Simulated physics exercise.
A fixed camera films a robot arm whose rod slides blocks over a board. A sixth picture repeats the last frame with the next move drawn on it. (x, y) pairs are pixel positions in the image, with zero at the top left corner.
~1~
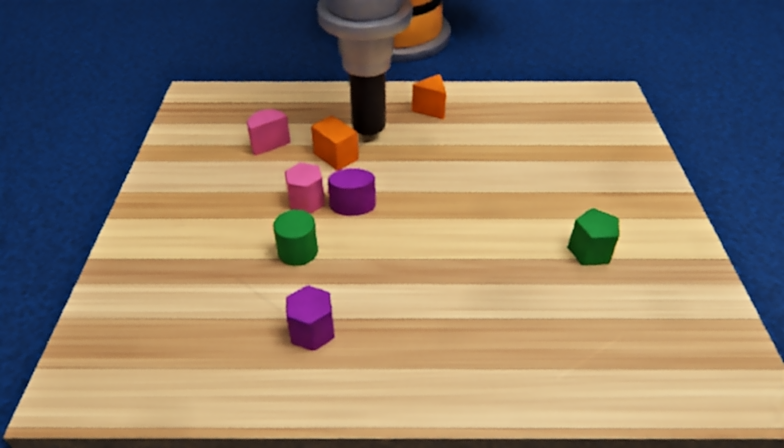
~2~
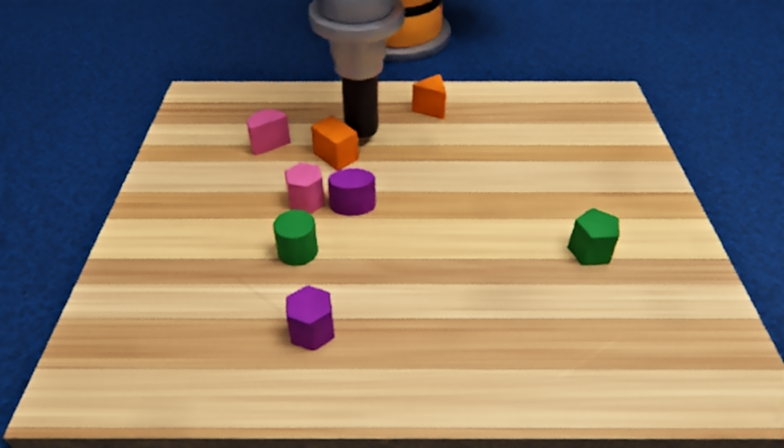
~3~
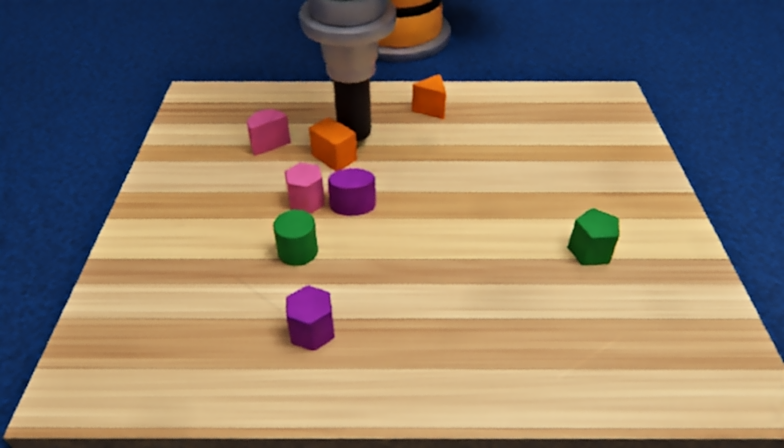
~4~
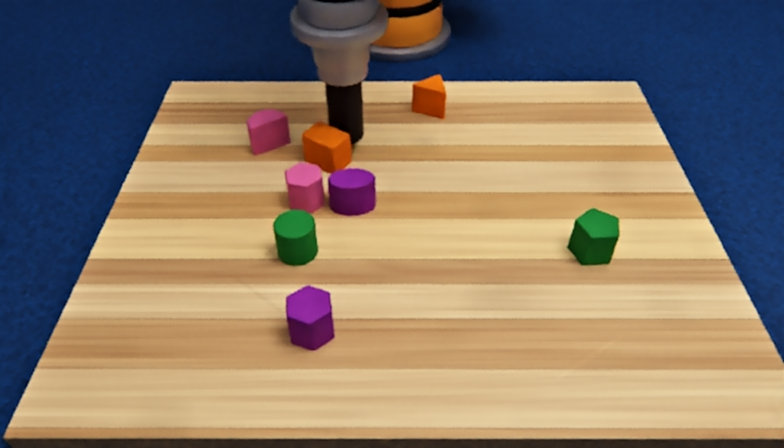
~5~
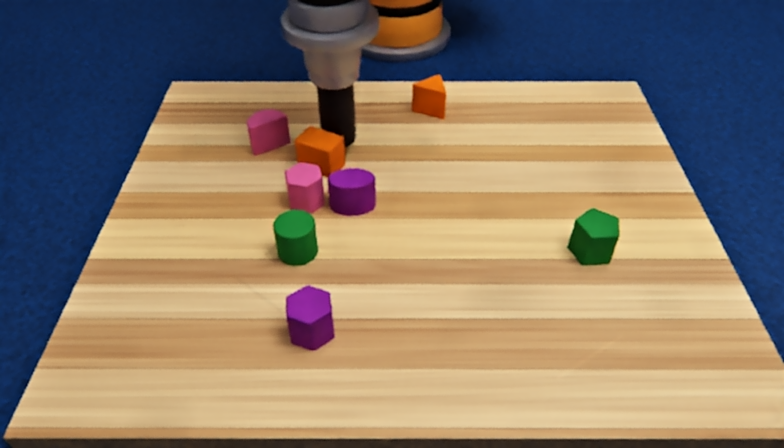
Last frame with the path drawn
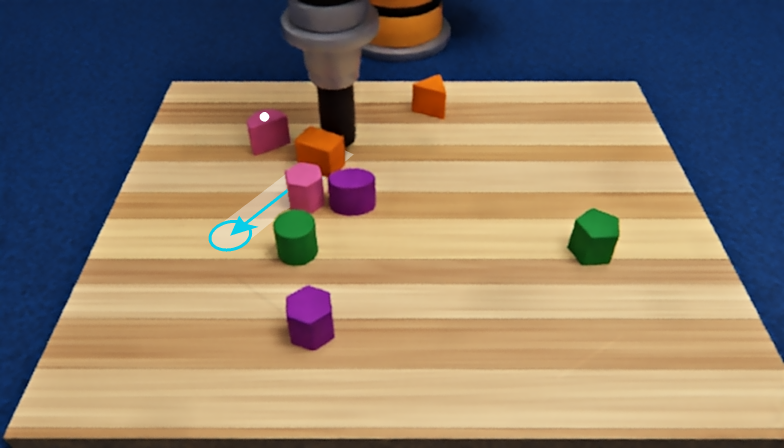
A robot arm's dark rod moved a little to the left along the back of a wooden board and nudged an orange block slightly left and forward, while the other colourful blocks stayed still.
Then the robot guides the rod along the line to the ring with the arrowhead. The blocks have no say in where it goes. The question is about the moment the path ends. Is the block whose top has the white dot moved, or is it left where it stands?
At the end, its place is the same.
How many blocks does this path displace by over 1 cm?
Three or more blocks.
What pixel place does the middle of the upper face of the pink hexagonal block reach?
Its top centre is at about (287, 230).
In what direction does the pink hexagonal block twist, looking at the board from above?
My answer: Anticlockwise.
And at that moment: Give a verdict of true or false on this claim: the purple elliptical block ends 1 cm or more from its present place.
The claim does not hold.
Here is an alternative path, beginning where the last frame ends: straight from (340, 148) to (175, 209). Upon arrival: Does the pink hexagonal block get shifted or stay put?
The push reaches it.
The drawn path runs straight from (340, 148) to (230, 235); the dot is on the pink half-round block.
What follows on the original path. One third of the way, rod (306, 166); pink hexagonal block (294, 191); orange oblong (286, 168), turned 20° anticlockwise.
Two thirds of the way, rod (269, 195); green disc (297, 247); pink hexagonal block (287, 219), turned 40° anticlockwise; orange oblong (258, 203), turned 55° anticlockwise.
At the end, rod (228, 226); pink half-round block not moved; green disc (306, 257); pink hexagonal block (287, 230), turned 60° anticlockwise; orange oblong (249, 223), turned 80° anticlockwise; purple elliptical block not moved.
